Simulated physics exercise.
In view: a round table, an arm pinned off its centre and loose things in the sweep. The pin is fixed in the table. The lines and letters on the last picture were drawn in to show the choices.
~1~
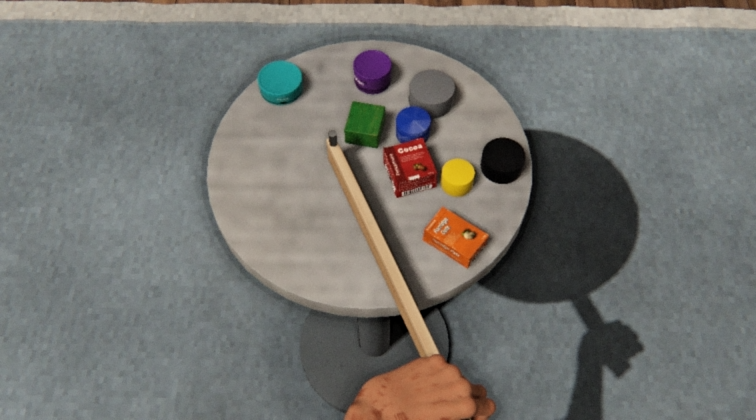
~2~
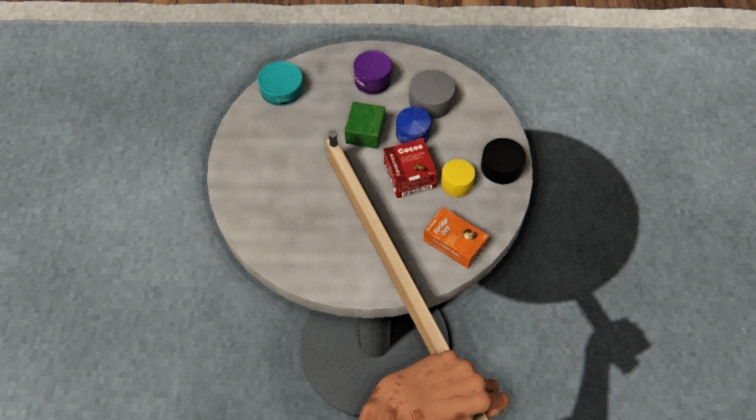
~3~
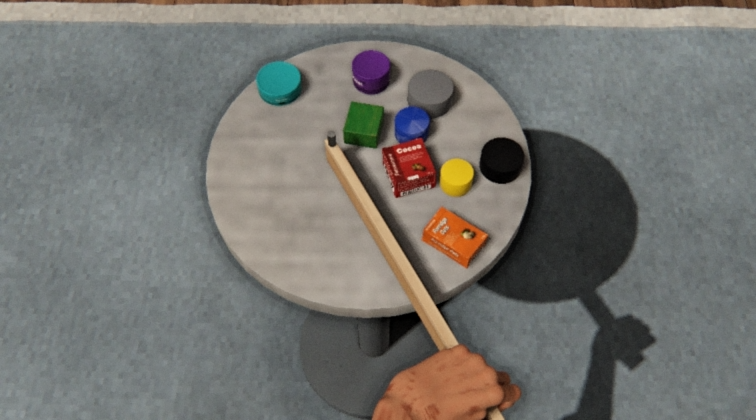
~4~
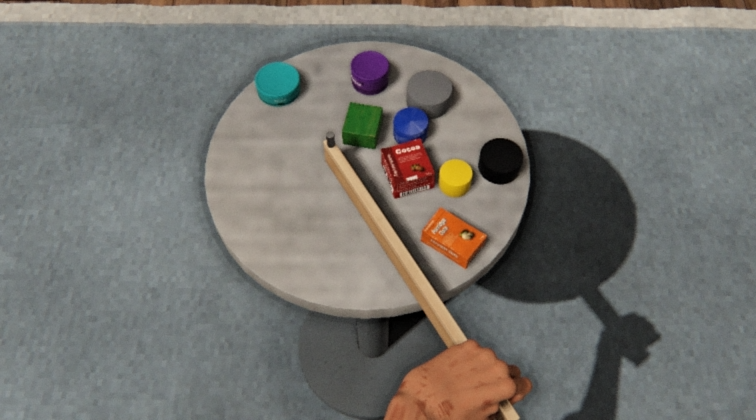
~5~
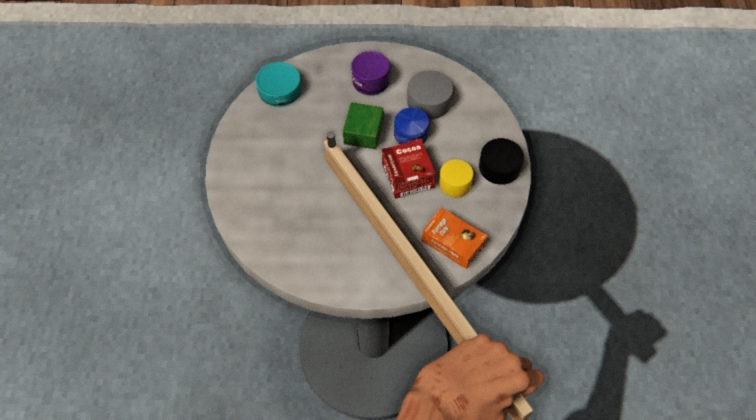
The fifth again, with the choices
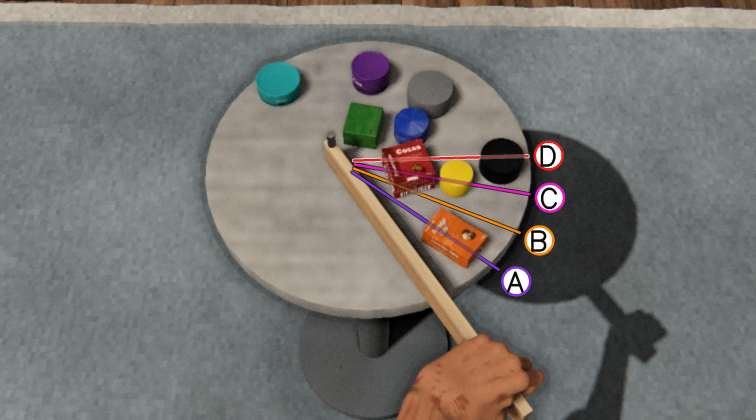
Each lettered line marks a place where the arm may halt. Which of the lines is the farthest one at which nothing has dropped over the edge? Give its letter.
It should halt at D.
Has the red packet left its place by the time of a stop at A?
No.
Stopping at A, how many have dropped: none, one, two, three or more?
By then, none.
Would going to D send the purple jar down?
No.
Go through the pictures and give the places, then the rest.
Purple jar (372, 73); green block (365, 125); black pot (503, 161), in the first frame.
Arm (381, 231); yellow pot (458, 178), in the second frame.
Arm (384, 229); turquoise tub (279, 84), in the third frame.
Arm (387, 228); blue tin (411, 128), in the fourth frame.
Arm (392, 226); purple jar (370, 74); green block (364, 126); black pot (501, 161), in the fifth frame.
On the marked copy, A at (423, 219); B at (435, 200); C at (441, 179); D at (441, 158).
Following D. Soon after the start, arm (424, 200); orange box (469, 219); turquoise tub (279, 84).
Later, arm (441, 167); black pot (506, 145); orange box (483, 171).
In the end, arm (443, 142); black pot (506, 109); grey pot (433, 79); nothing has fallen.
As for the rest, A is safe but short; B is safe but short; C is safe but short.
